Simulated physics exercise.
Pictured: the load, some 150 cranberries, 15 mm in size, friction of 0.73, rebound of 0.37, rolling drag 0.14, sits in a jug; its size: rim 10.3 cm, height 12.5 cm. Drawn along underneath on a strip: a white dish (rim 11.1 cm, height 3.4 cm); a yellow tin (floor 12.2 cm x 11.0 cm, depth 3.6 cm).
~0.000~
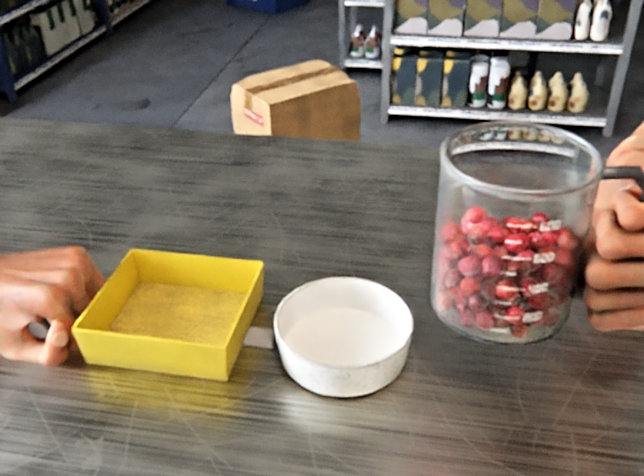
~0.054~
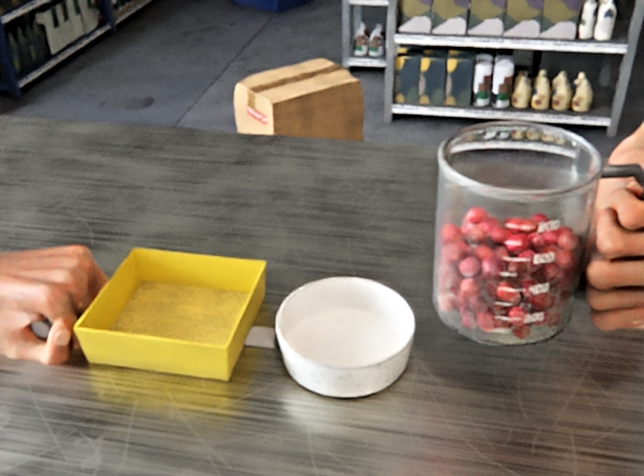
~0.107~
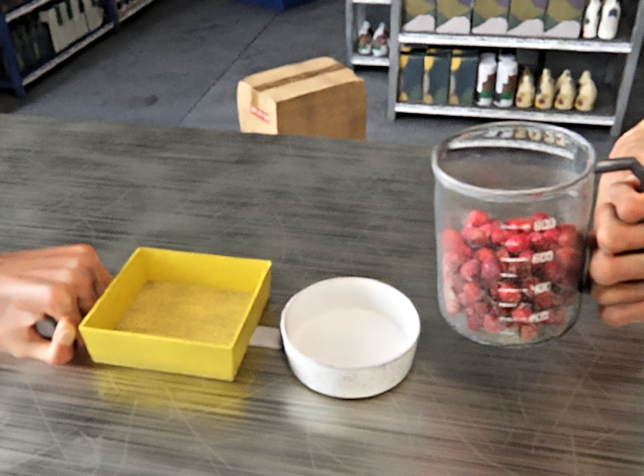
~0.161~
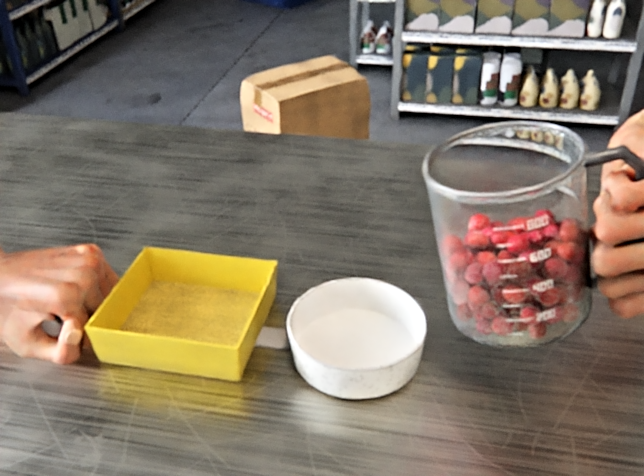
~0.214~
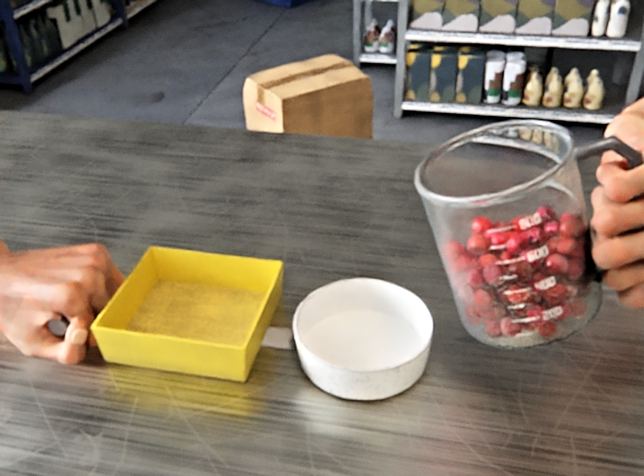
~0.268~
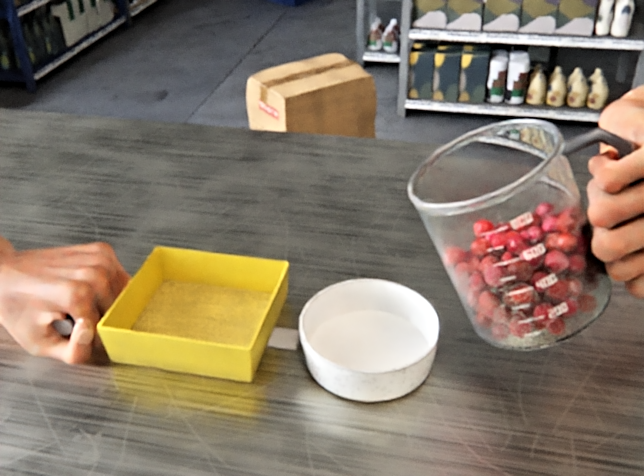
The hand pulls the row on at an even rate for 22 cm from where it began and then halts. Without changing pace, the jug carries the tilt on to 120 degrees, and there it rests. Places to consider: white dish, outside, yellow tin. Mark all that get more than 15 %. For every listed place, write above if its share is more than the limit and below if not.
White dish: Above, outside: Above, yellow tin: Above.
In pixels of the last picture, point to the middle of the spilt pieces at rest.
Roughly at pixel (517, 348).
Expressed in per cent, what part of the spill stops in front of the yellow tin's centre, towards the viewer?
40 %.
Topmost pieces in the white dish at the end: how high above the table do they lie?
Roughly 4.0 centimetres.
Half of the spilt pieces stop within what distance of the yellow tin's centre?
Median radius: Approx. 8 cm.
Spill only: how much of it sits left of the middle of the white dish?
100 %.
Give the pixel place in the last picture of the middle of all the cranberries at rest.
My pick would be close to (517, 358).
Then, at 1.01 s, tilt 117 degrees; jug 90 %, white dish 10 %; middle of all pieces on or above the table near (517, 261).
Then, at 1.63 s, tilt 120 degrees; jug 15 %, yellow tin 15 %, outside 35 %, white dish 25 %, in the air 5 %; middle of all pieces on or above the table near (457, 333).
After 2.20 s, tilt 120 degrees; yellow tin 35 %, outside 40 %, white dish 25 %; middle of all pieces on or above the table near (493, 350).
Then, at 2.74 s, tilt 120 degrees; yellow tin 35 %, outside 40 %, white dish 25 %; middle of all pieces on or above the table near (507, 352).
At rest (2.9 s), jug 0 %, yellow tin 35 %, outside 40 %, white dish 25 %.
